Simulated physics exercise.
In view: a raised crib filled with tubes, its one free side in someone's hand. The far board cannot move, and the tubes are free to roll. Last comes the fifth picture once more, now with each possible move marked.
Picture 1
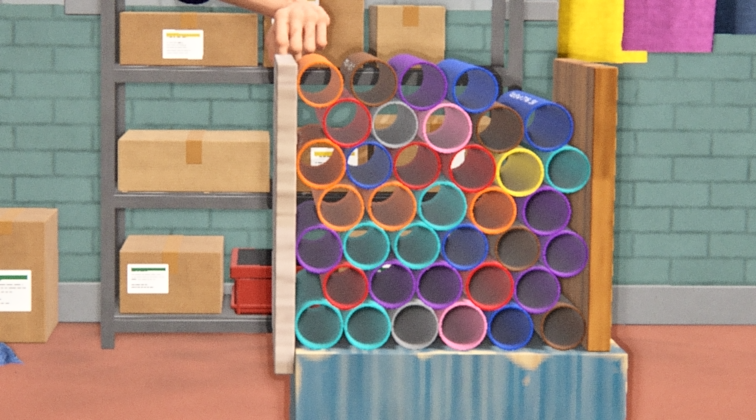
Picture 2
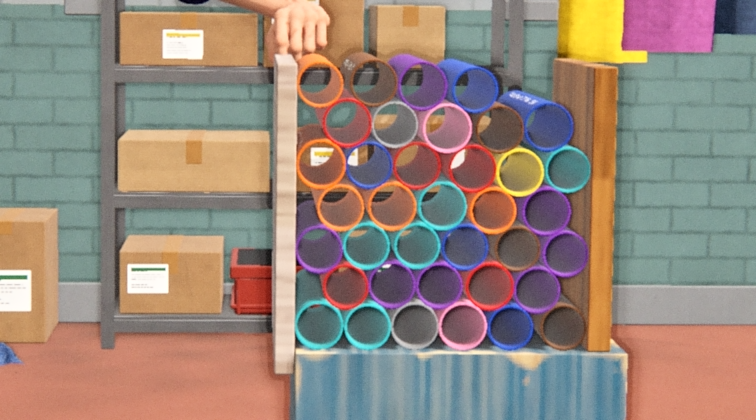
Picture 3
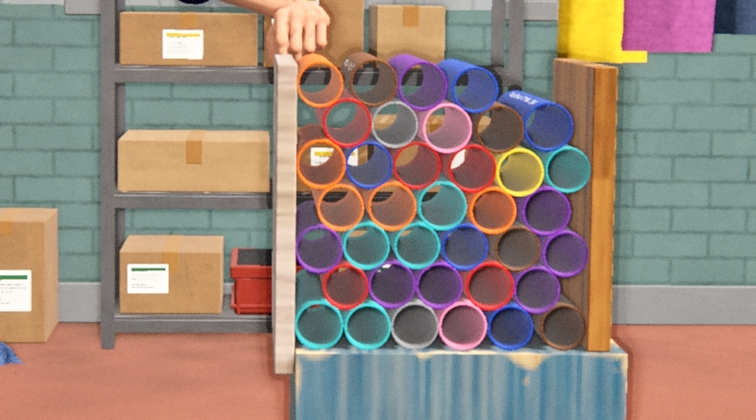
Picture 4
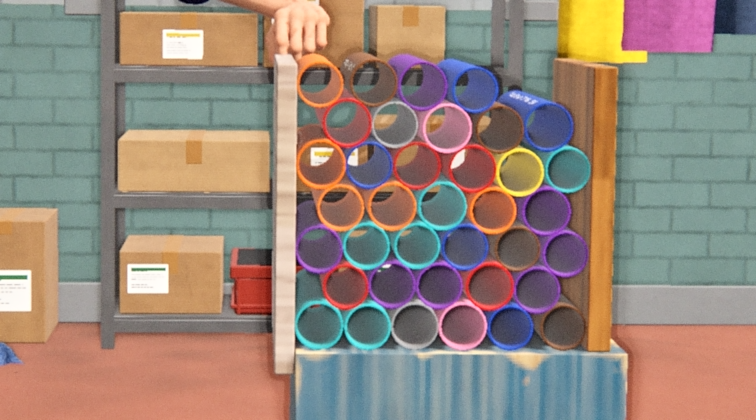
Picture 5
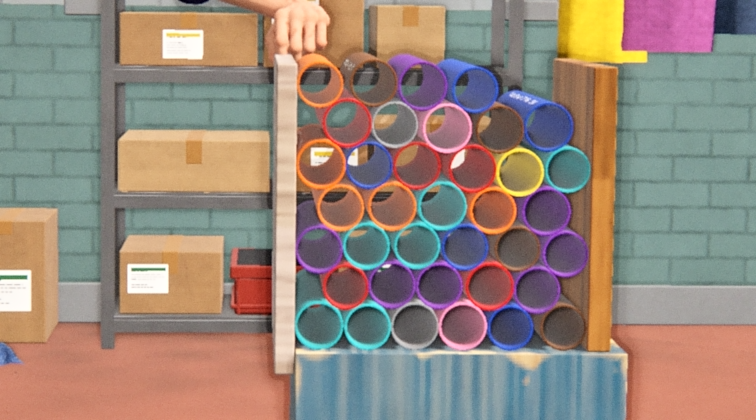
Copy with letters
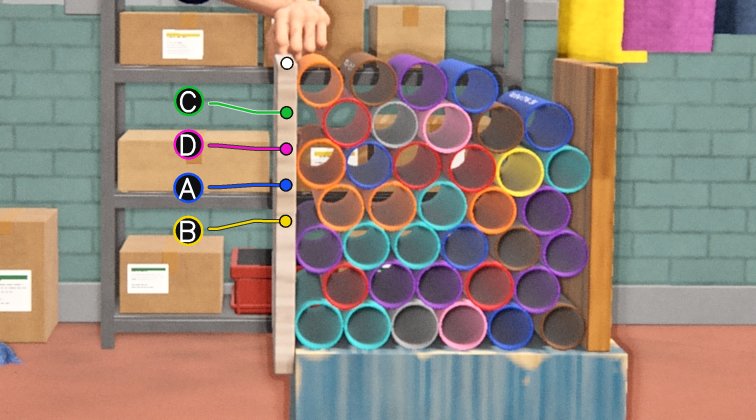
A hand rested on top of the pale board at the left side of a stack of colorful tubes on a blue stand, and nothing noticeably moved the whole time.
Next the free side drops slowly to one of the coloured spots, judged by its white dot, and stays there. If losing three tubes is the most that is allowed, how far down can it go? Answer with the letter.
Stop at A.
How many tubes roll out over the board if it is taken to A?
The count is one.
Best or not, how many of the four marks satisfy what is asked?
The number is three.
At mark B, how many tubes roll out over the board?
With B, four.
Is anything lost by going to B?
Yes.
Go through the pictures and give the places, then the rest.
The first frame shows a yellow tube (519, 172); a pink tube (447, 129); a purple tube (423, 86).
The second frame shows a purple tube (423, 86); side board (283, 201).
The third frame shows a turquoise tube (319, 325); a brown tube (563, 327).
The fourth frame shows a red tube (490, 287); a brown tube (517, 249).
The fifth frame shows an orange tube (320, 164); a yellow tube (519, 172); a pink tube (447, 129).
On the copy, A at (286, 185); B at (286, 222); C at (287, 113); D at (286, 149); the white dot at (287, 63).
On A. First, top of the board (296, 120).
Then, top of the board (296, 184).
Finally, top of the board (296, 184), one out over the board.
By contrast, B four out over the board; C none out over the board; D one out over the board.
